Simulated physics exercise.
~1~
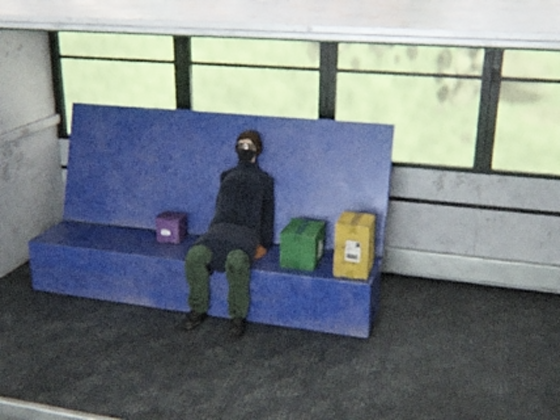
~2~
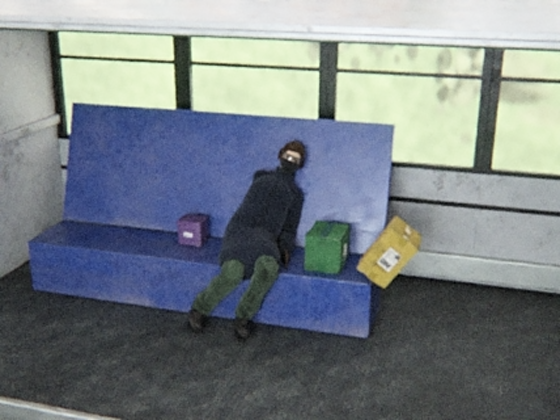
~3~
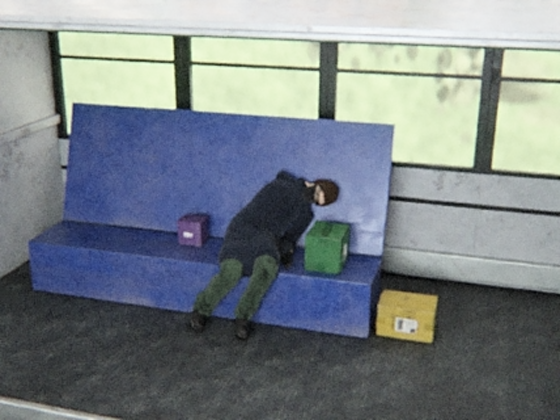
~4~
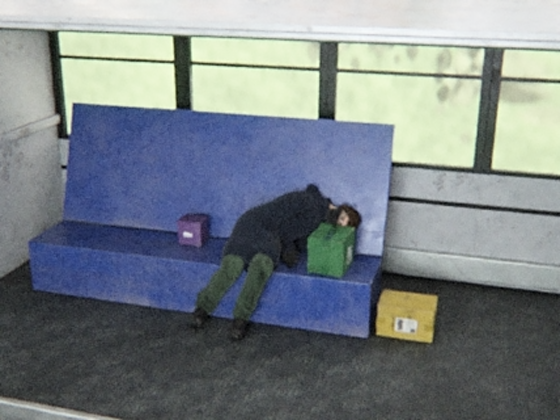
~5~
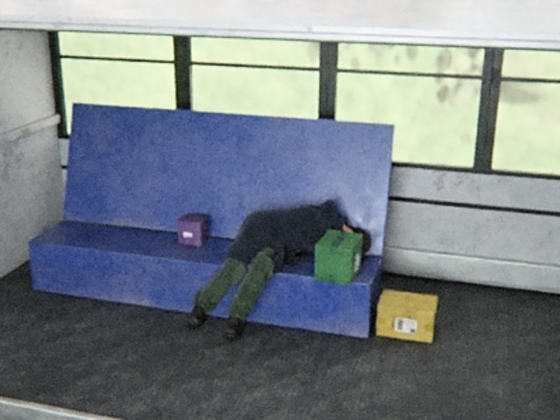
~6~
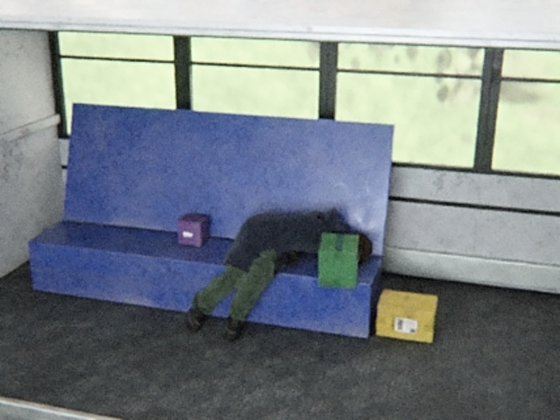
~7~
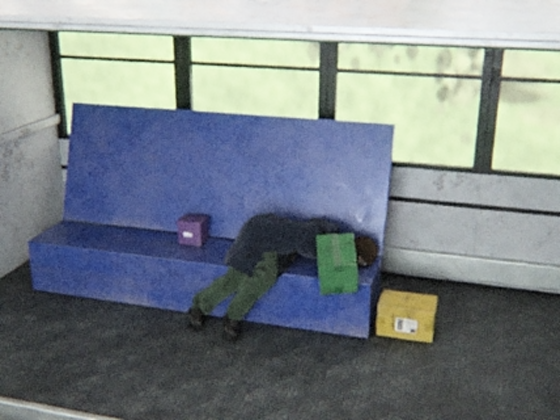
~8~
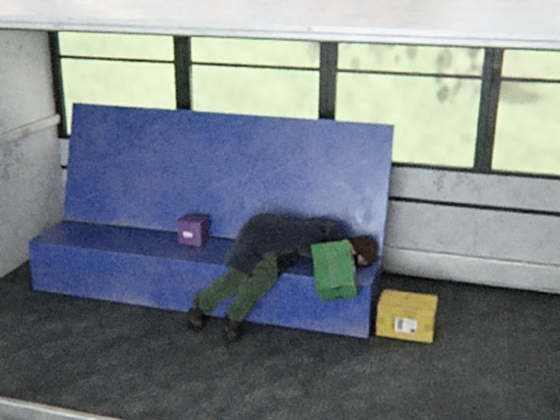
Shuttle side bench, a masked commuter slumping right onto the seat, yellow box tumbling to the floor, green box tipping beside them.
